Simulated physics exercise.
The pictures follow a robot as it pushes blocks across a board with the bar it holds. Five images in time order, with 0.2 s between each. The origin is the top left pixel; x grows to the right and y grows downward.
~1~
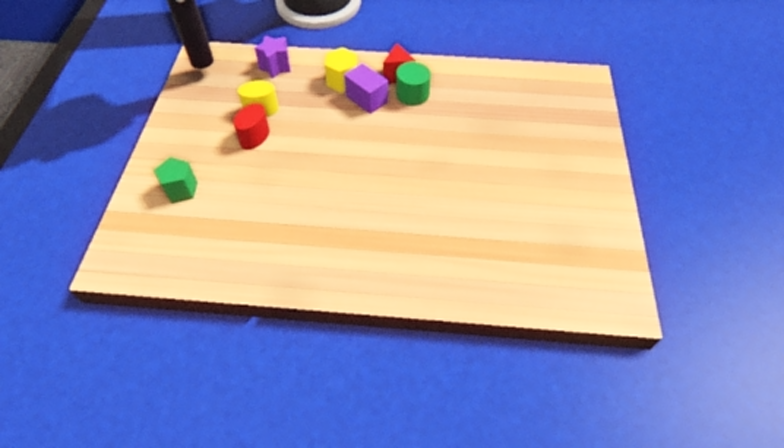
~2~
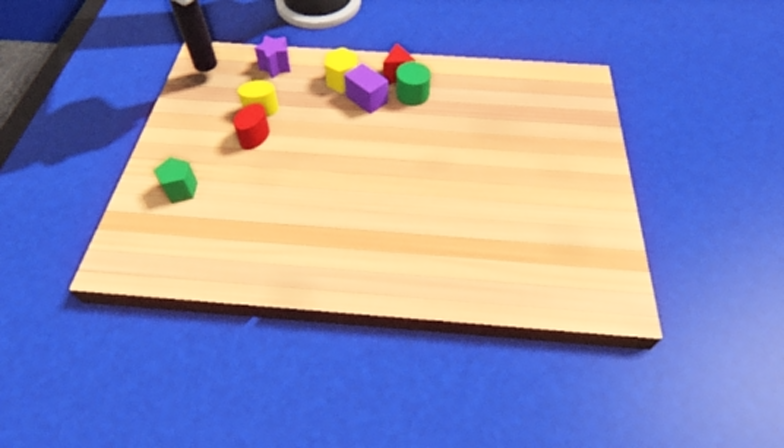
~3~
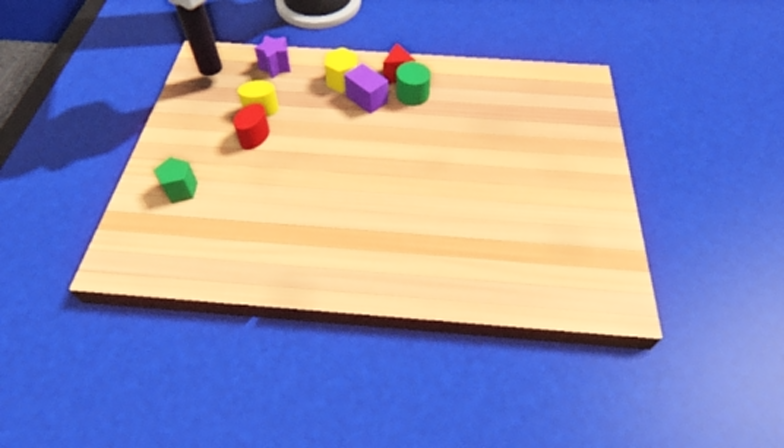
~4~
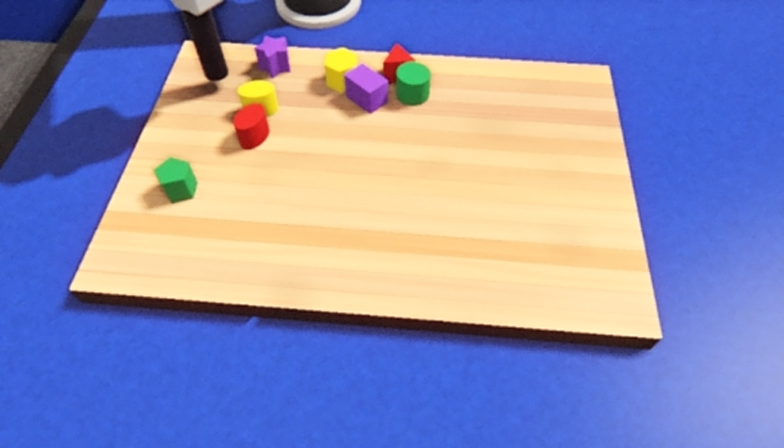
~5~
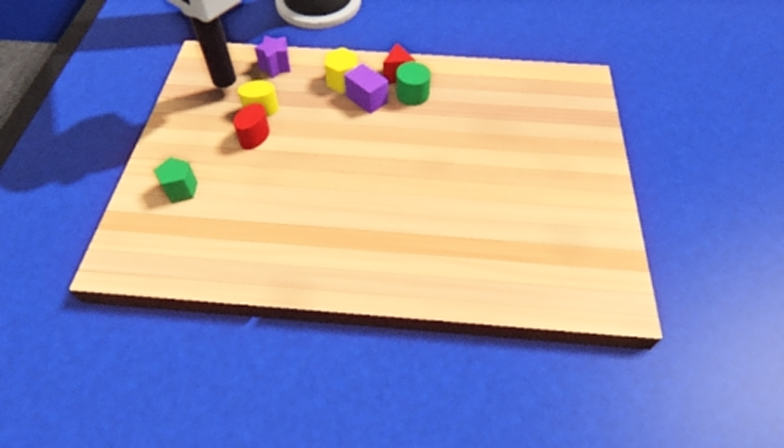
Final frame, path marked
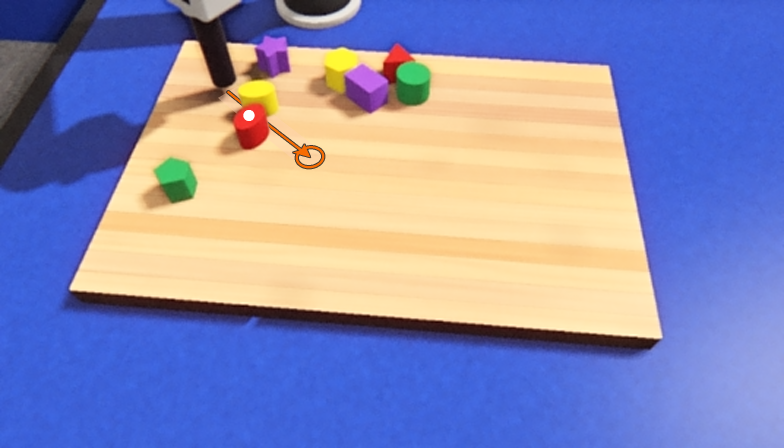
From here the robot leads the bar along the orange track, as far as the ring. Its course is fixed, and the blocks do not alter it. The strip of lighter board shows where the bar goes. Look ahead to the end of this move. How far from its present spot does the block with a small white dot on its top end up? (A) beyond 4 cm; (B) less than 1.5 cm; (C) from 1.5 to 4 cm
Choice C: From 1.5 to 4 cm.
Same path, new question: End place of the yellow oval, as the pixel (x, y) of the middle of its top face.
The spot you're after is about (300, 104) in the image.
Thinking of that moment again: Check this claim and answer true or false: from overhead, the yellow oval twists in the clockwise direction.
Verdict: False.
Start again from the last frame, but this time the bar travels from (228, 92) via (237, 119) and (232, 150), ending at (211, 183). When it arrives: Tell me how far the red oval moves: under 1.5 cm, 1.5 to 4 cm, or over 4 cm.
It ends 1.5 to 4 cm away.
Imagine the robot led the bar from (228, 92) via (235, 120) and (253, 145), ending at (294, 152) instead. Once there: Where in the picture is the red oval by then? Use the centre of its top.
At pixel (310, 143).
Drawn move, from (228, 92) directly to (310, 157); the dot is on the red oval.
On the path given first. One third of the way, bar (251, 101); red oval (250, 117); yellow oval (273, 95), turned 30° anticlockwise.
Two thirds of the way, bar (278, 123); red oval (256, 128), turned 80° clockwise; yellow oval (298, 103).
At the end, bar (308, 146); red oval (257, 129), turned 90° clockwise; yellow oval (300, 104), turned 135° anticlockwise; purple star-shaped block still.
